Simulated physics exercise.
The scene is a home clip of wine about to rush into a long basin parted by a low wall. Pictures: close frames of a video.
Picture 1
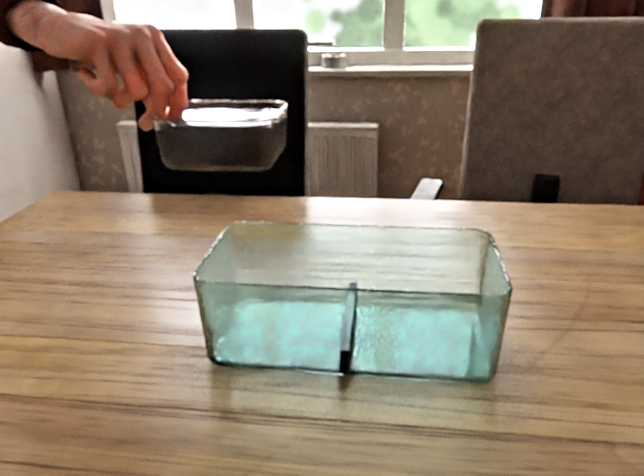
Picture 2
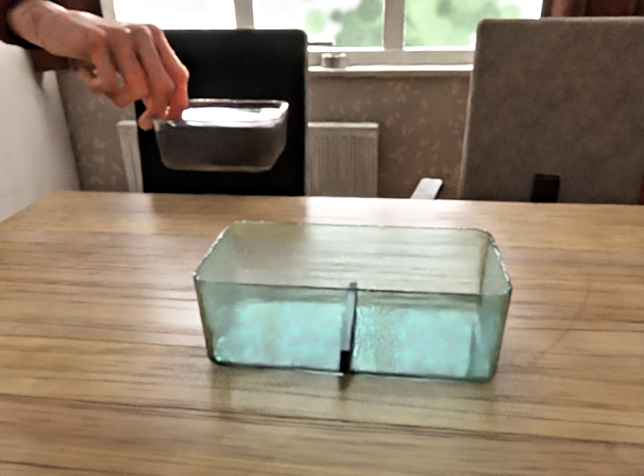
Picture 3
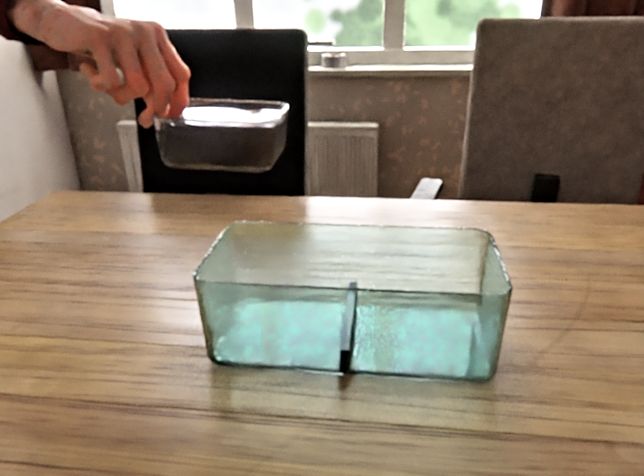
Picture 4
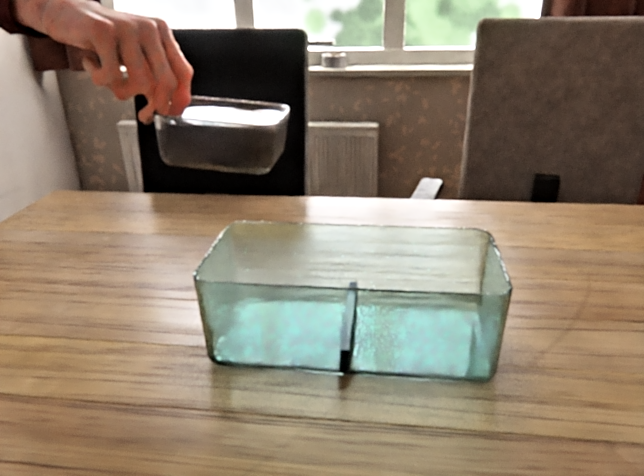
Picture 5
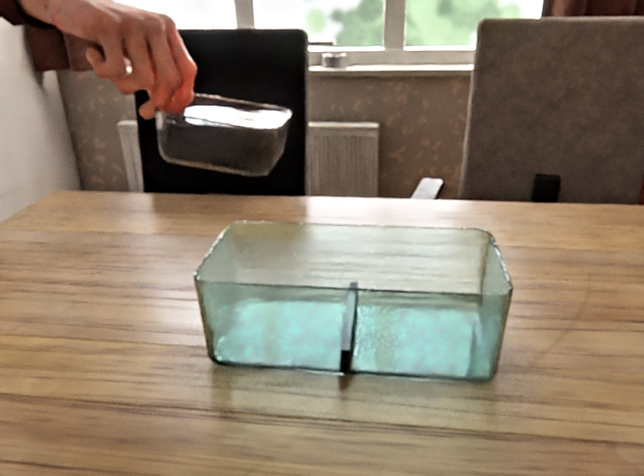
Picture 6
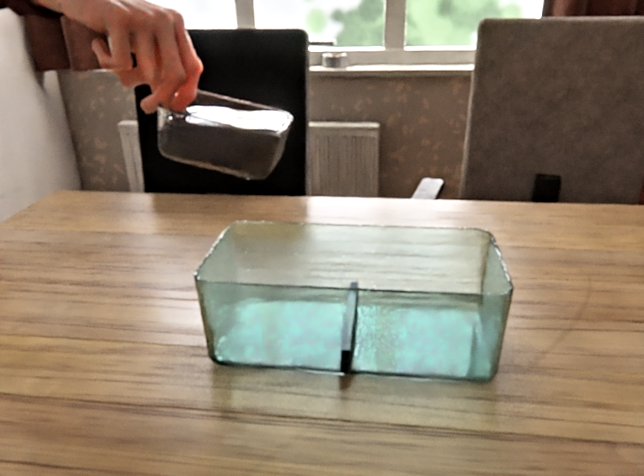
The clip shows a hand holding a small clear container behind a long, greenish glass basin with a low dividing wall on a wooden table; the container stays nearly level at first, then tilts slightly down to the right.
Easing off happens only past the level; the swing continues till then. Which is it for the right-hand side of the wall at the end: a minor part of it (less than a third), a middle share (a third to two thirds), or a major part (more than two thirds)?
It holds a middle share.
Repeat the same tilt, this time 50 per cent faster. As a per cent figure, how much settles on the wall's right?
Somewhere near 45 percent.
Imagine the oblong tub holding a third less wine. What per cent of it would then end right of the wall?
About 20 in a hundred.
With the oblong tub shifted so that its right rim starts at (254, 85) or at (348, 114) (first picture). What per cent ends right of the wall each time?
Close to 20 in a hundred, then close to 85 in a hundred.
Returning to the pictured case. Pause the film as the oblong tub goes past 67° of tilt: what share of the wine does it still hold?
About 35 per cent.
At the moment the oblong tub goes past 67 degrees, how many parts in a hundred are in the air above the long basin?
Something like 45 per cent of it.
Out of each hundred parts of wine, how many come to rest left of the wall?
Some 50 parts in a hundred.
A moment on, the oblong tub is tipped part way and 35 per cent is still to pour, 10 is left of the wall and 11 right of it.
Next, the oblong tub is tipped on its side and 7 per cent is still to pour, 37 is left of the wall and 51 right of it.
Then the oblong tub is tipped on its side and 1 per cent is still to pour, 46 is left of the wall and 51 right of it.
Later the oblong tub is tipped on its side and 0 per cent is still to pour, 48 is left of the wall and 52 right of it.
At rest 48 per cent lies left of the wall, 52 right of it and 1 outside.
